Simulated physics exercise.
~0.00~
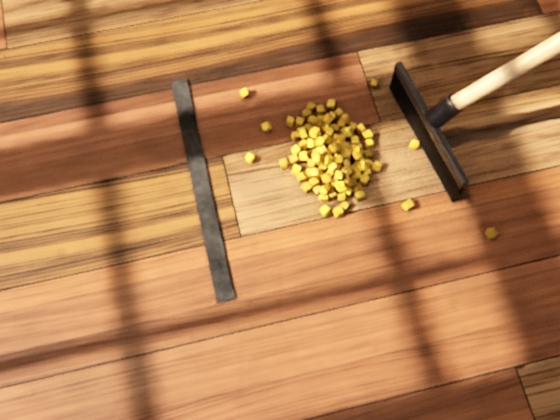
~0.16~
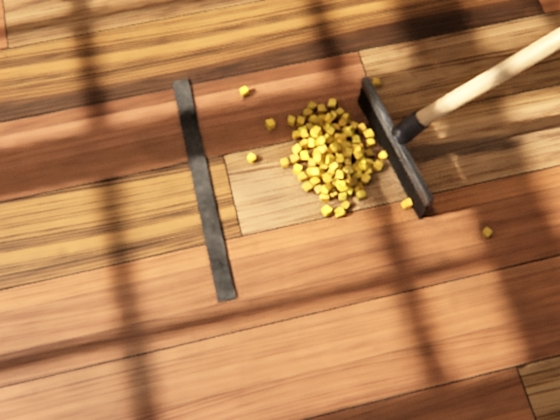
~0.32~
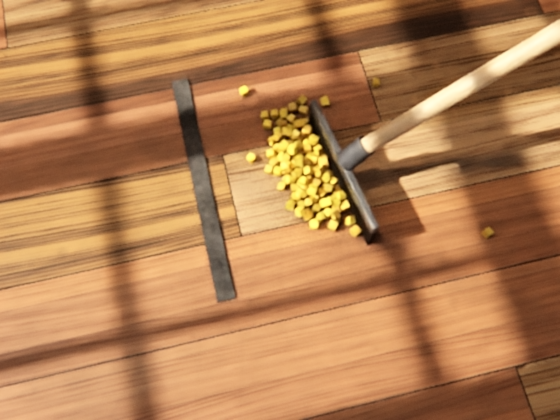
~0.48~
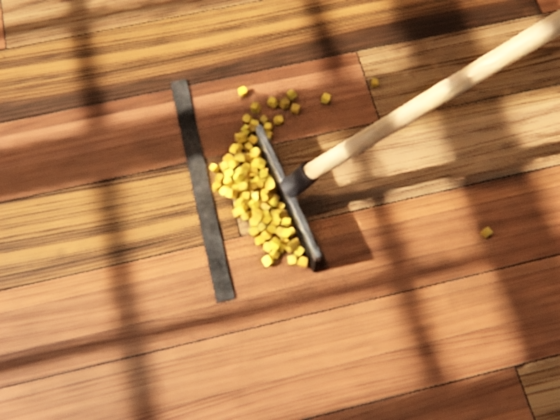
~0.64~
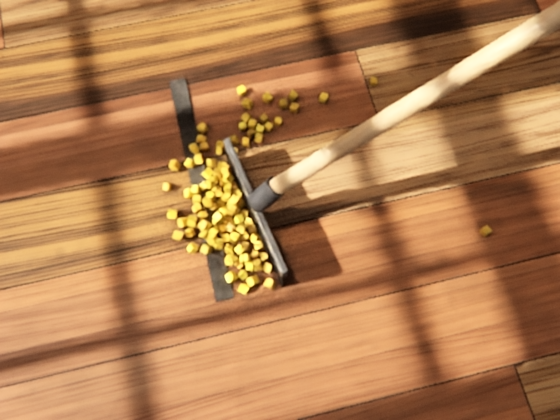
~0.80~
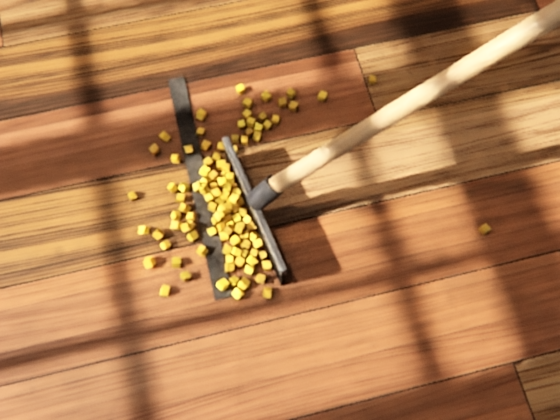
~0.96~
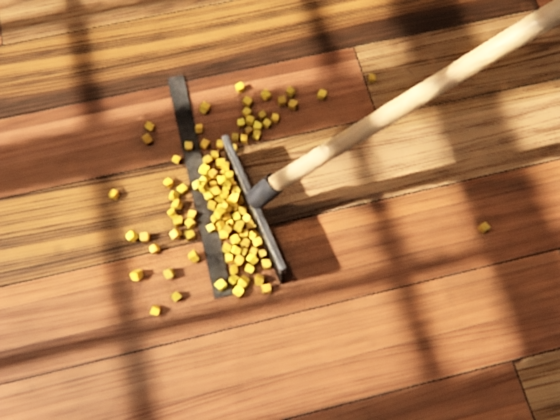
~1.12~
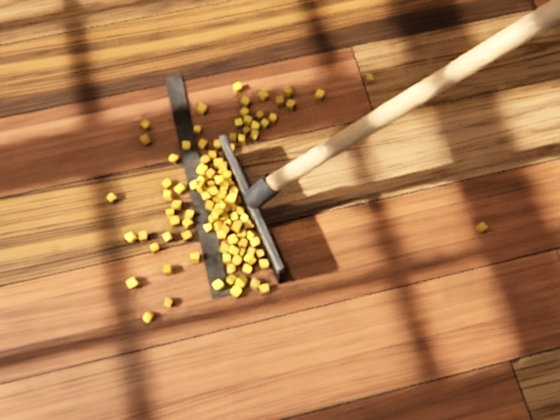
A squeegee pushes yellow cubes left into a dark strip, scattering some past it, and stops.
